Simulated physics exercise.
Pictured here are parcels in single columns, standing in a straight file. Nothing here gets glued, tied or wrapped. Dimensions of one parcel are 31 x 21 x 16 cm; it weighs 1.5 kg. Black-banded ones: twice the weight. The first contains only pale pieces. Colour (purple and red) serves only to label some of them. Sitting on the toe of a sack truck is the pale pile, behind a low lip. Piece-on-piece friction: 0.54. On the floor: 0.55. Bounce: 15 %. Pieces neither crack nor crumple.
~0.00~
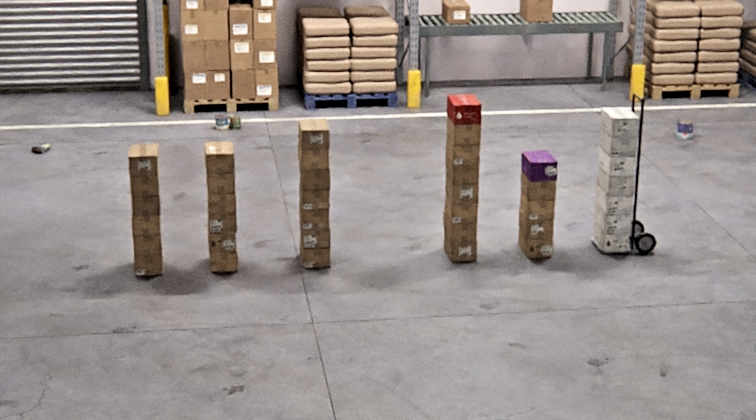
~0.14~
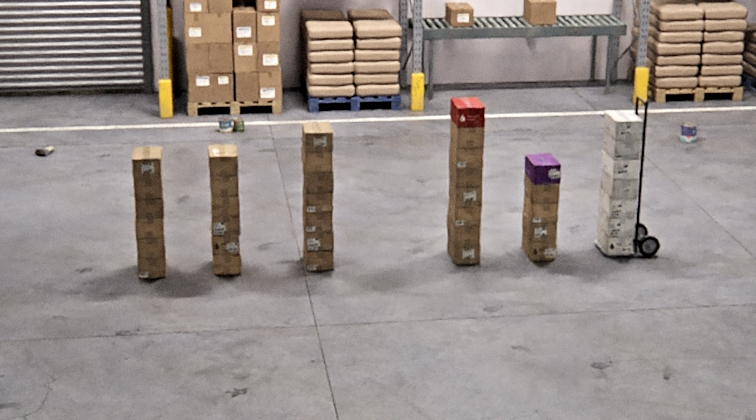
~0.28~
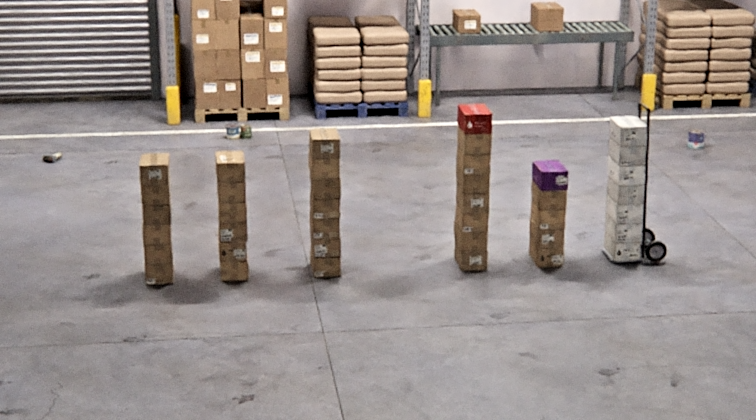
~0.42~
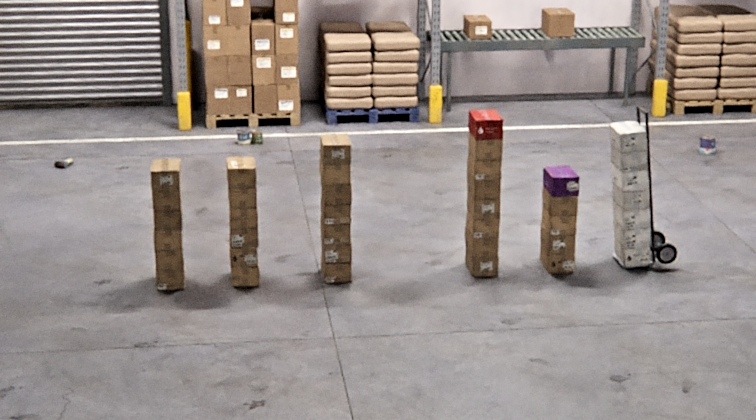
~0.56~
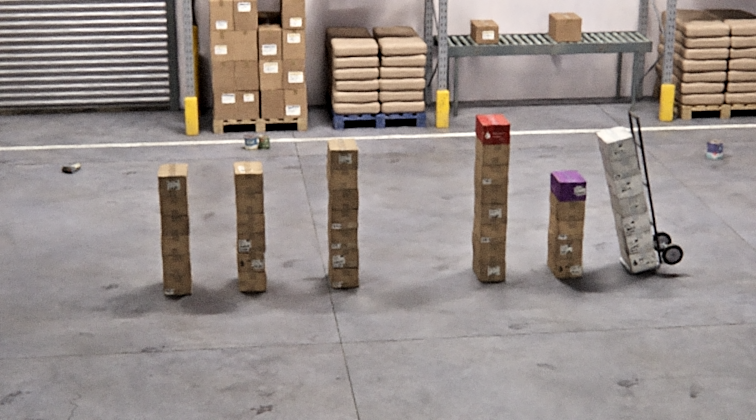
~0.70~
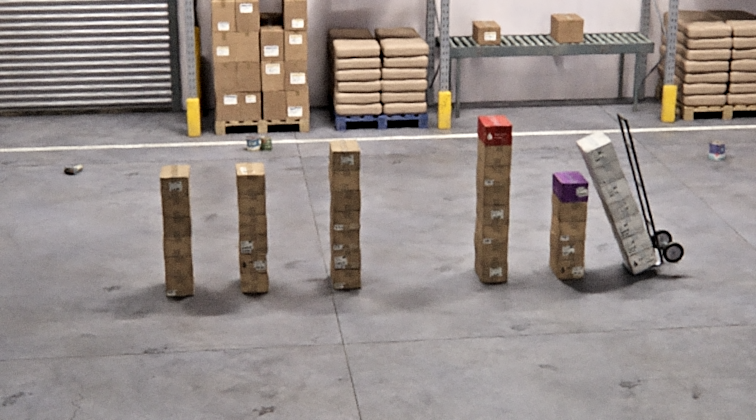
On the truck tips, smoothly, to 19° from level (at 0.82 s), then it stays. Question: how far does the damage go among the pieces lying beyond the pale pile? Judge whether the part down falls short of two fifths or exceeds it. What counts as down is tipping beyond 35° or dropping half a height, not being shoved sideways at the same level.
It exceeds two fifths.
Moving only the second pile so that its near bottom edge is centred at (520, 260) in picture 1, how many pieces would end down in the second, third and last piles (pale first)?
Pile tally - second: 4, third: 8, last: 6.
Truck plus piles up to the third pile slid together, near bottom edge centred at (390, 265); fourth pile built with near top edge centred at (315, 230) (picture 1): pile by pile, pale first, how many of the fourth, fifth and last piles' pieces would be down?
Counts down - fourth: 0; fifth: 6; last: 6.
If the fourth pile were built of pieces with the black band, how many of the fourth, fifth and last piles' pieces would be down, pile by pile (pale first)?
Count down, pile by pile - fourth 7, fifth 6, last 6.
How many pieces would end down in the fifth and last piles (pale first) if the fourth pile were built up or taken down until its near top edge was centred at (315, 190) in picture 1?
Down by pile: Fifth 5, last 5.
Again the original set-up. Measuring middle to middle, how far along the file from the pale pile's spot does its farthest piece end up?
I'd say close to 170 cm along.
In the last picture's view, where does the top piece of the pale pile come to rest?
In the last view it ends up close to (436, 240).
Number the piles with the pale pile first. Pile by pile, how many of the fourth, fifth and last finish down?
Each in turn: Fourth 6; fifth 5; last 5.
Around 1.66 s, 7 of the pale pile down; 5 of the 32 other parcels down; purple parcel tipped 28°, 12 cm lower; red parcel tipped 19°.
Around 2.80 s, 7 of the pale pile down; 19 of the 32 other parcels down; red parcel on its side; purple parcel tipped 35°, 46 cm lower.
Finally (4.9 s), 7 of the pale pile down; 29 of the 32 other parcels down; red parcel on its side; purple parcel tipped 41°, 47 cm lower. That is 91 per cent. Seen by the last camera, middles, red parcel near (306, 243), purple parcel near (462, 248).
